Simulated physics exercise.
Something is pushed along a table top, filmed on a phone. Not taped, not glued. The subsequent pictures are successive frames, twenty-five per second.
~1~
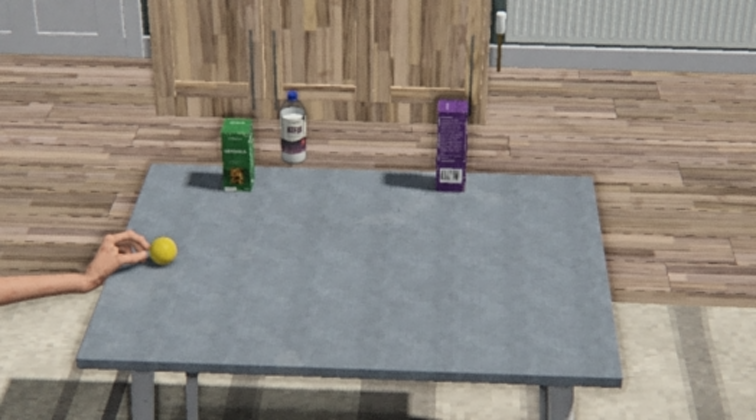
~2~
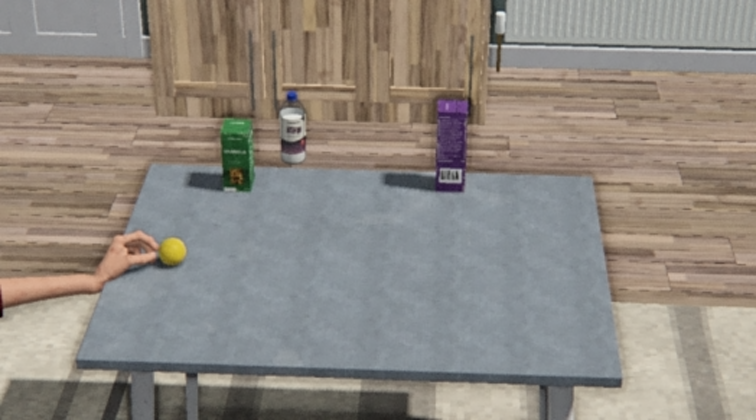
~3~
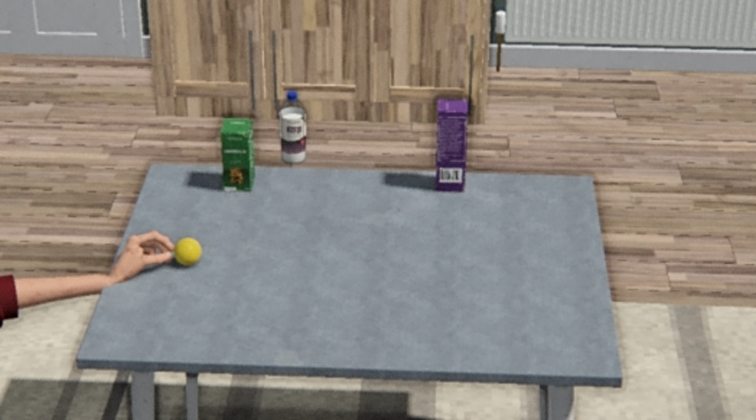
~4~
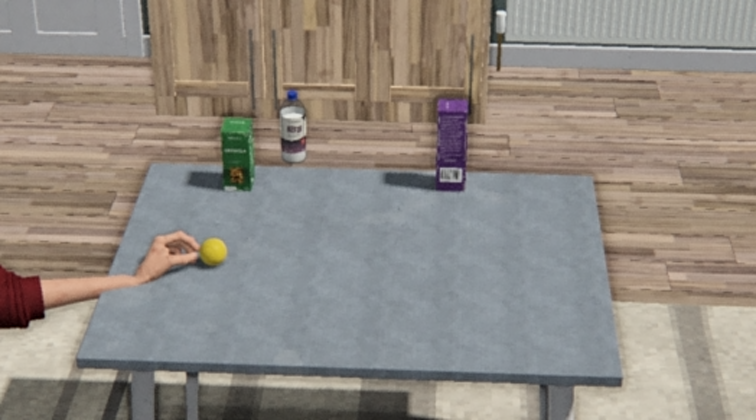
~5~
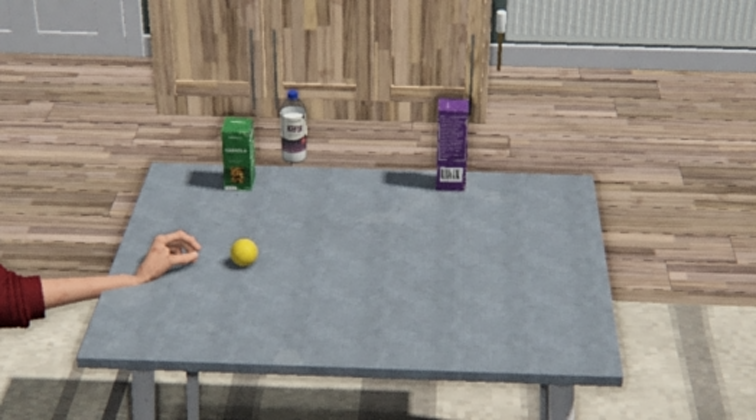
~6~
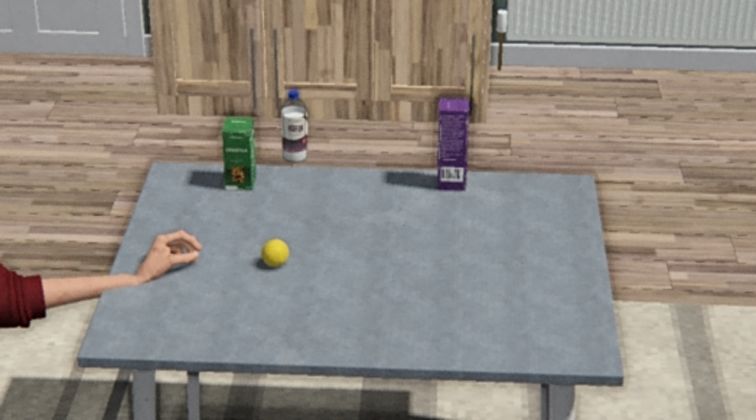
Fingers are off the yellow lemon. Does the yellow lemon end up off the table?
Pretty sure it is gone from up there, you know.
Then, 0.20 s later than the last frame, yellow lemon moved well along near (422, 258).
Then, 0.40 s later than the last frame, yellow lemon moved well along near (561, 262).
Then, 0.70 s later than the last frame, yellow lemon now off the table.
Then, 0.90 s later than the last frame, things are still on the move.
When it is over, off the table, yellow lemon.
